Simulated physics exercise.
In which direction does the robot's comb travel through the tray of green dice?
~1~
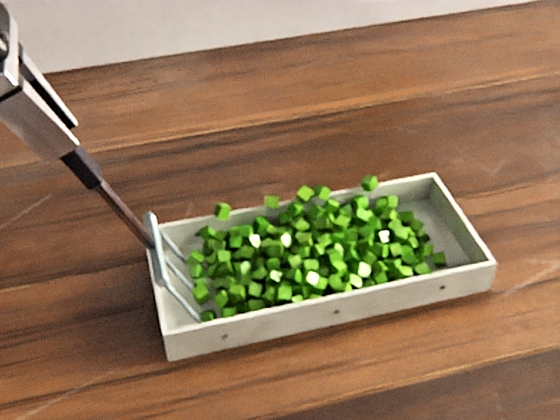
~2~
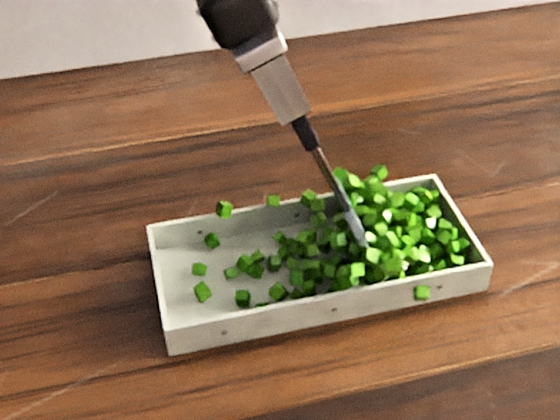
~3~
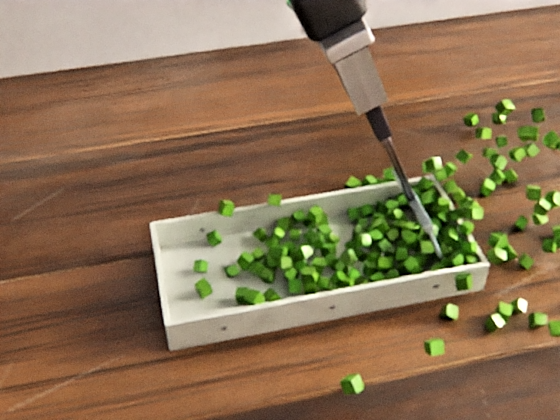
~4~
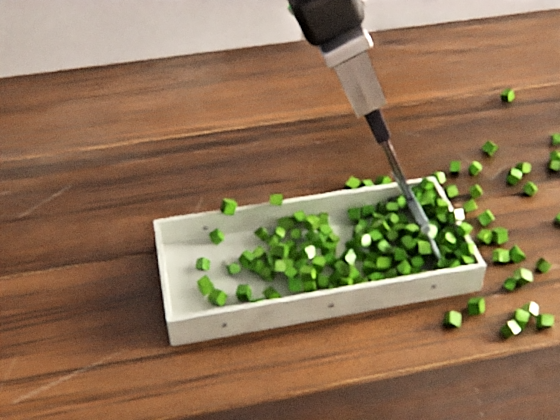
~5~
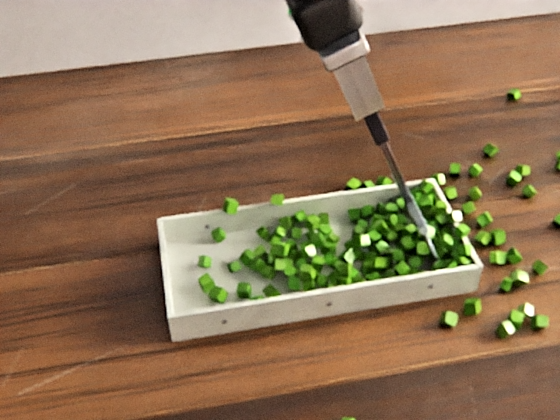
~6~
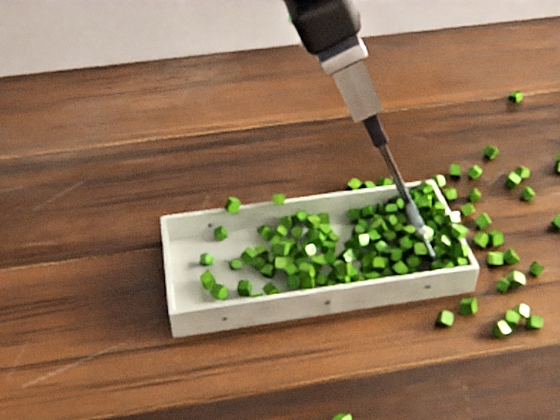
The comb moves to the right, going from the left end of the tray to near its right end.
